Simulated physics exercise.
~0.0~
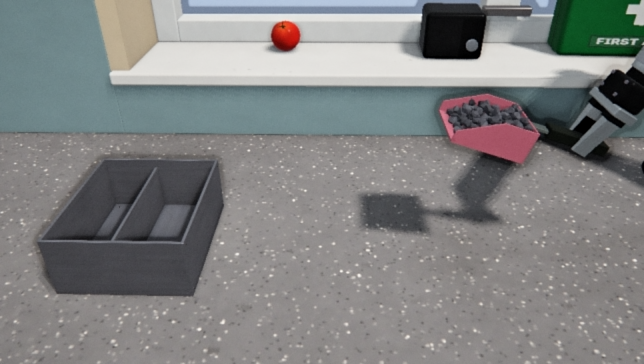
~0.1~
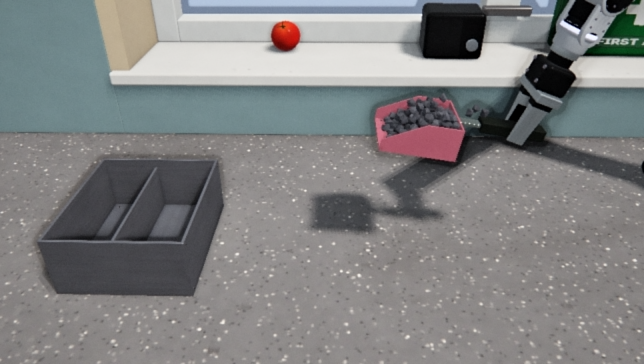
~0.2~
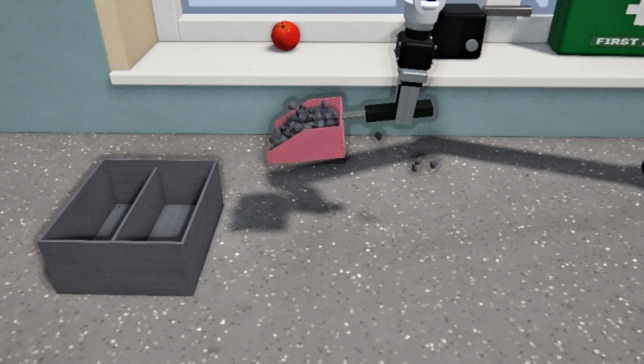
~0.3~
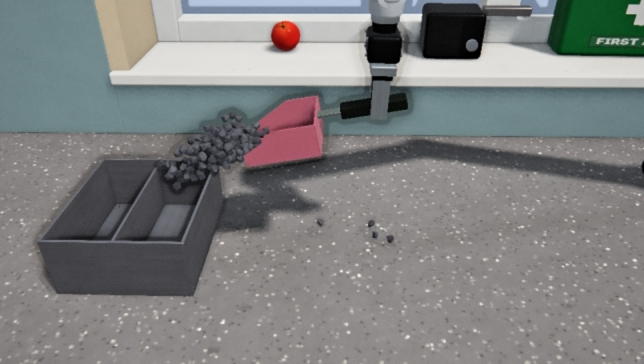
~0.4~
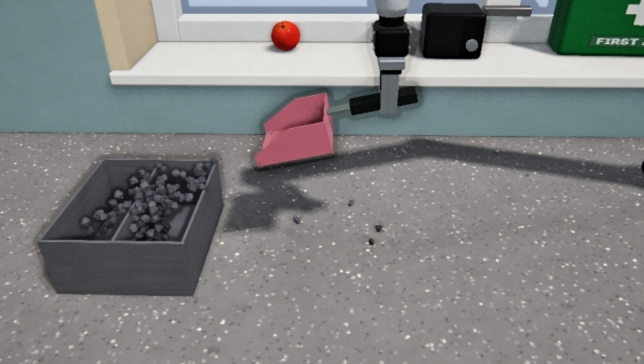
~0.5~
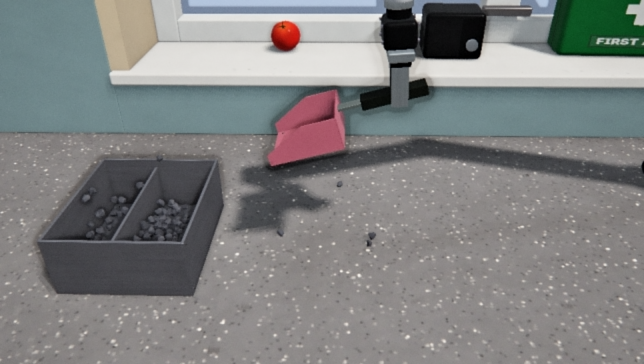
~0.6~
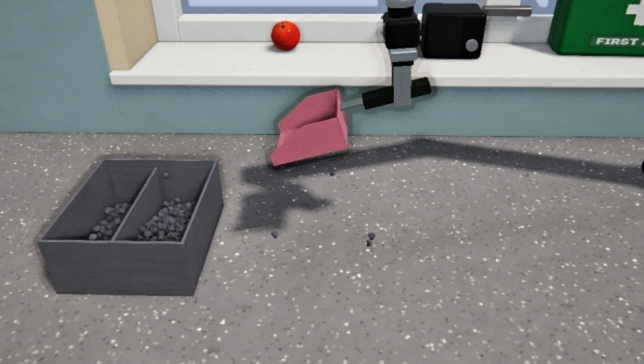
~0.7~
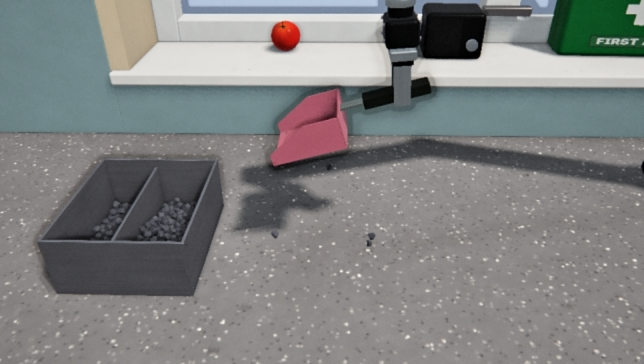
In the video, a robot arm swings a pink scoop of dark pebbles leftward above a speckled counter and flings them into a gray two-part bin, then draws back slightly; pebbles settle in both compartments, more in the right, with a few strays on the counter.
